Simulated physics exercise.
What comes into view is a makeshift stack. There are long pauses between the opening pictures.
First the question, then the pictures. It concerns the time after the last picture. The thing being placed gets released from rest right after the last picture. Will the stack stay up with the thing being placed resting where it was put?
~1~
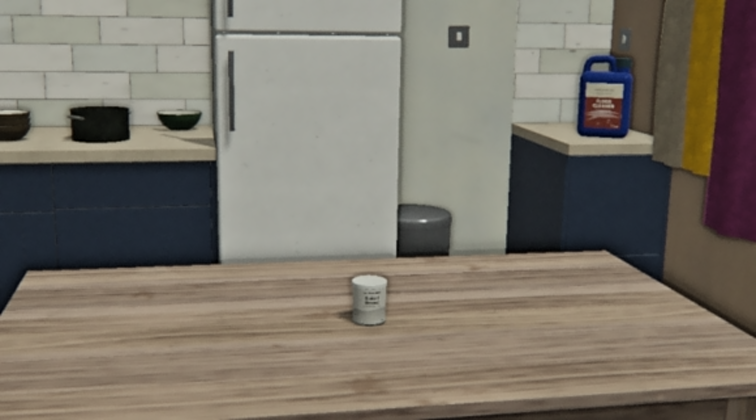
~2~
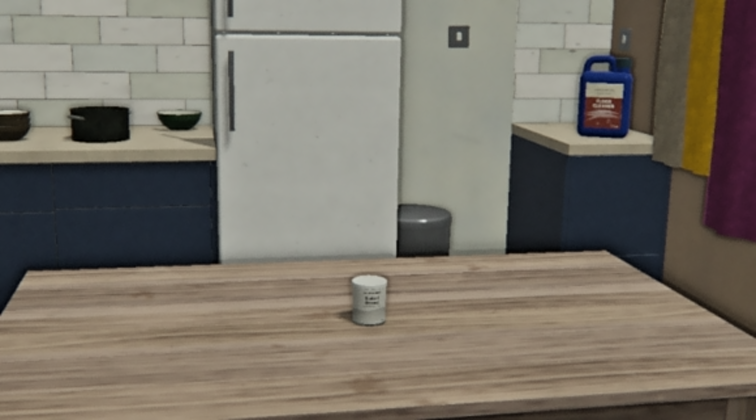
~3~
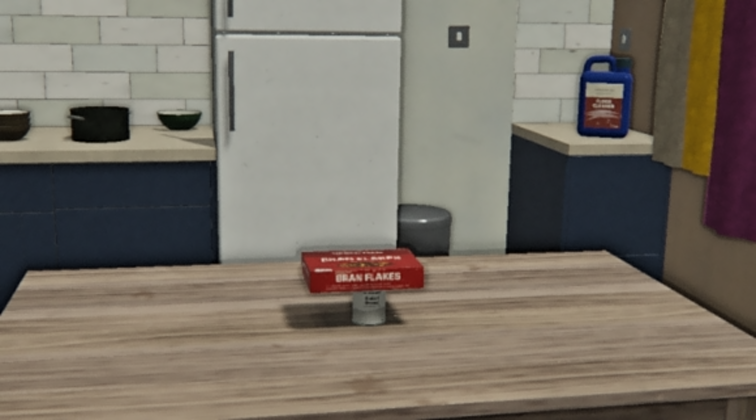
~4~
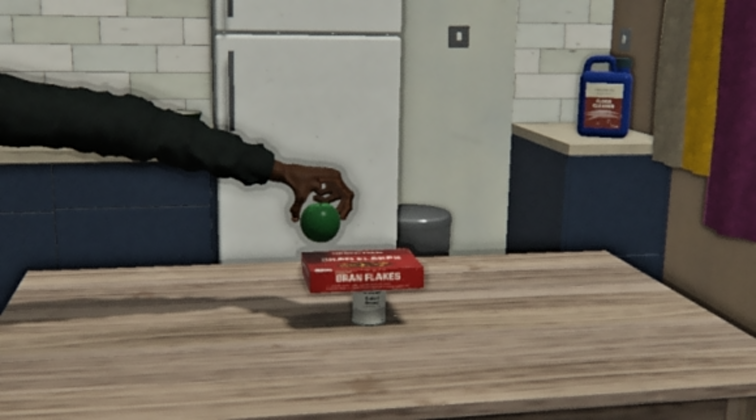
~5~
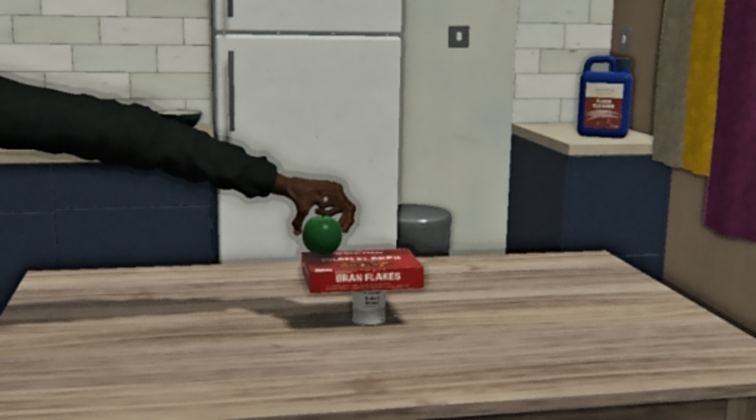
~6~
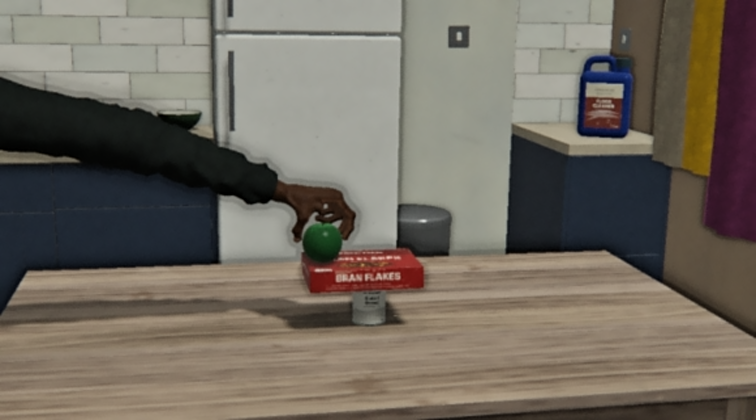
No, it will not stand firm.
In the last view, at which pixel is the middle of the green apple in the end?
Around (277, 311).
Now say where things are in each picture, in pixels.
In the first picture, the last thing is not in view yet; white tin (369, 301).
In the second picture, the last thing is not in view yet; white tin (369, 301).
In the third picture, the last thing is not in view yet; white tin (369, 301).
The fourth picture shows still above its spot; green apple (320, 222); white tin (369, 301).
The fifth picture shows still above its spot; green apple (322, 235); white tin (369, 301).
The sixth picture shows in place under the hand; green apple (322, 243); white tin (369, 301).
Then, 0.30 s later than the last frame, green apple now fallen; red packet tilted by 63°.
Then, 0.70 s later than the last frame, red packet on its side.
Then, 1.30 s later than the last frame, red packet now fallen.
When it is over, fallen, green apple and red packet; white tin as before. End places, in pixels of the last picture, green apple near (277, 311). The stack loses its balance.
